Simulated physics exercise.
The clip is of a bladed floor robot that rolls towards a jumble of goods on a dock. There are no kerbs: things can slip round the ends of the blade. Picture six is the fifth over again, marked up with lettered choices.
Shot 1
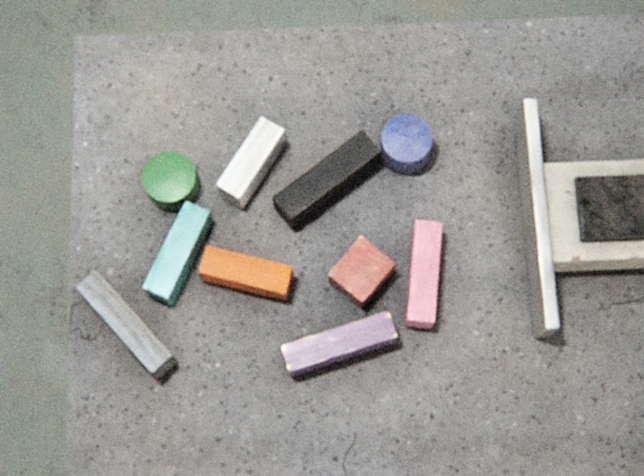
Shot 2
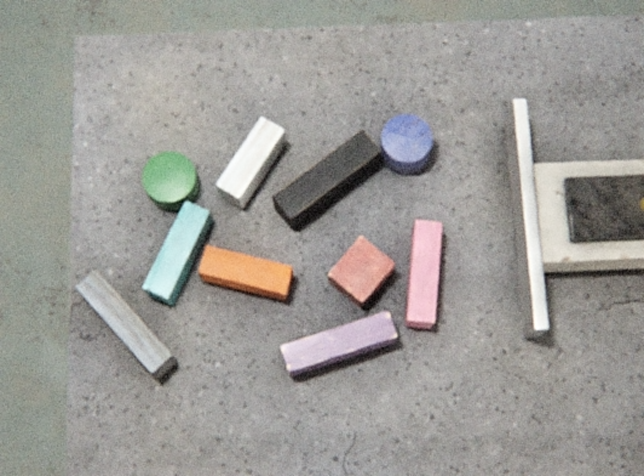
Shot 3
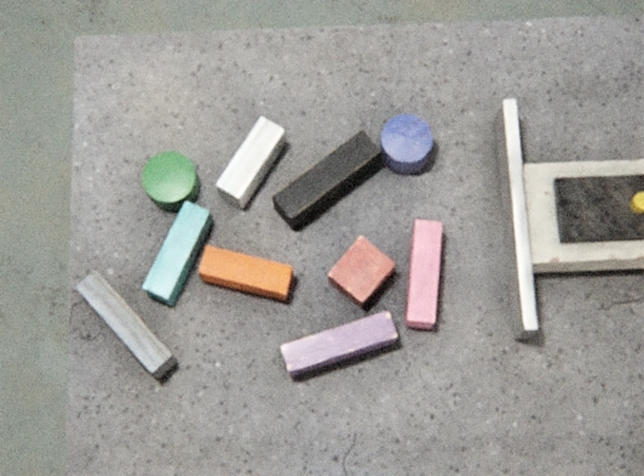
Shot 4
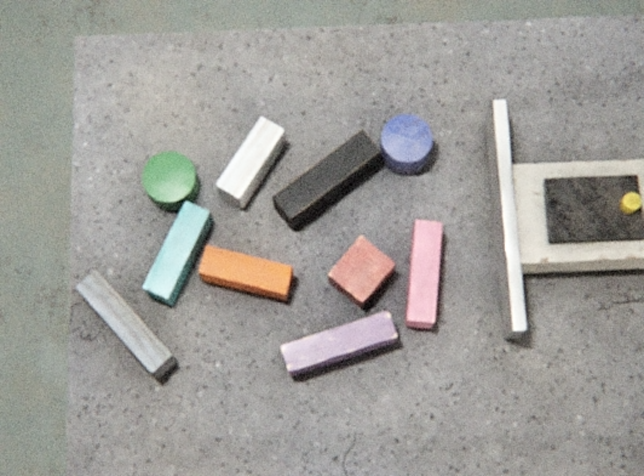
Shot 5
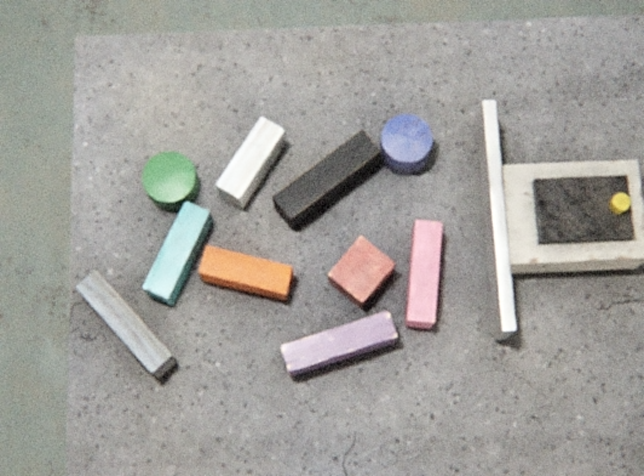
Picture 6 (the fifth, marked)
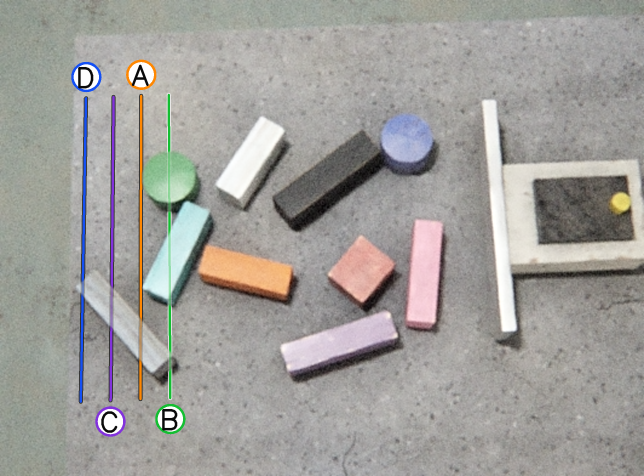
On a grey speckled dock surface, a pale robot with a wide upright blade moves slowly left from the right side towards a scattered group of coloured sticks, two round canisters and a red crate, which all stay still.
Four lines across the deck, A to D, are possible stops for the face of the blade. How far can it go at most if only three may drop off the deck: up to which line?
Stop at B.
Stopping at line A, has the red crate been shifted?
Yes.
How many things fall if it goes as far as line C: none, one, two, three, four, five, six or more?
In all, six or more.
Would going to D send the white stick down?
Yes.
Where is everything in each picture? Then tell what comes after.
The first frame shows red crate (361, 273); white stick (251, 164); grey stick (128, 324).
The second frame shows robot (608, 208); black stick (327, 180).
The third frame shows robot (597, 208); orange stick (247, 273).
The fourth frame shows robot (586, 209); green canister (171, 182).
The fifth frame shows robot (576, 209); blue canister (405, 146); red crate (361, 273); white stick (251, 164).
On the marked copy, A at (141, 242); B at (170, 241); C at (112, 243); D at (84, 244).
Taking B. A third of the way, robot (457, 214); purple bar (301, 355); blue canister (342, 143).
Two thirds of the way, robot (336, 219); green canister (129, 188); turquoise bar (138, 250).
When it is over, robot (245, 223); grey stick over the edge; turquoise bar over the edge; three fallen.
As for the rest, A drops five; C drops seven; D drops nine.
